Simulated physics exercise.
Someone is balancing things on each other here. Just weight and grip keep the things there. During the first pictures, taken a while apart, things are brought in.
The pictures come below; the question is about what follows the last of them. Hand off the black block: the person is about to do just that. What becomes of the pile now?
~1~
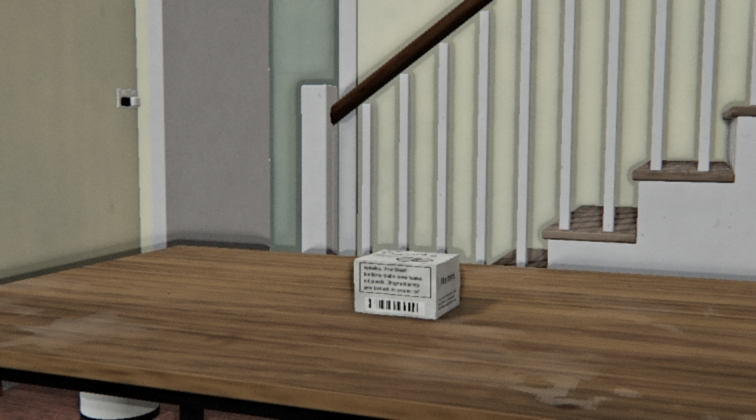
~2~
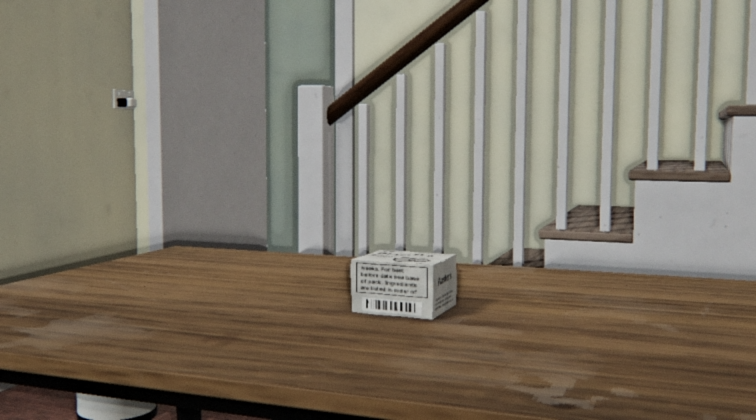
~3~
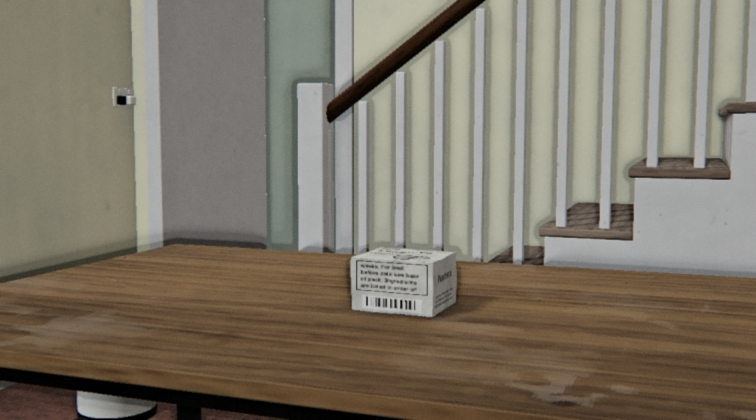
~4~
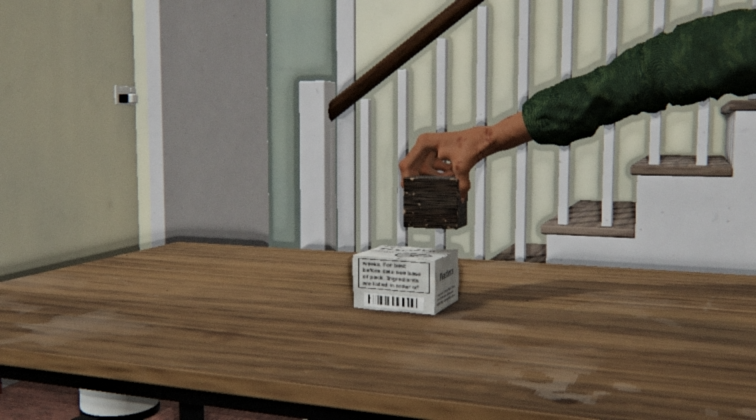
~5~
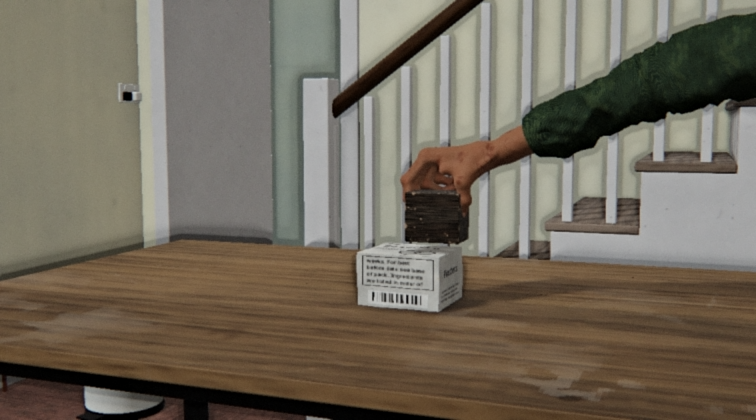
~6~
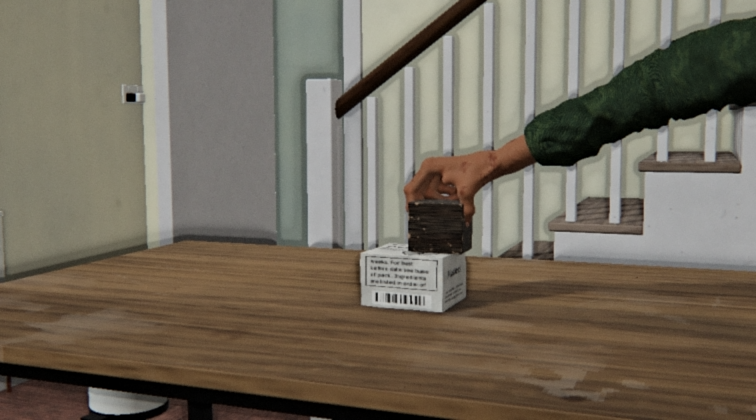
The pile stays as it is.
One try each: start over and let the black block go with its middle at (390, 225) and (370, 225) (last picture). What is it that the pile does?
The pile remains stable in the first case, then in the second case it tips over.
Then, 0.20 s after the last picture, nothing has stirred.
Then, 0.50 s after the last picture, black block resting near (441, 226).
At rest, both in place. Seen from the same camera at the end, black block near (441, 226). The pile holds.
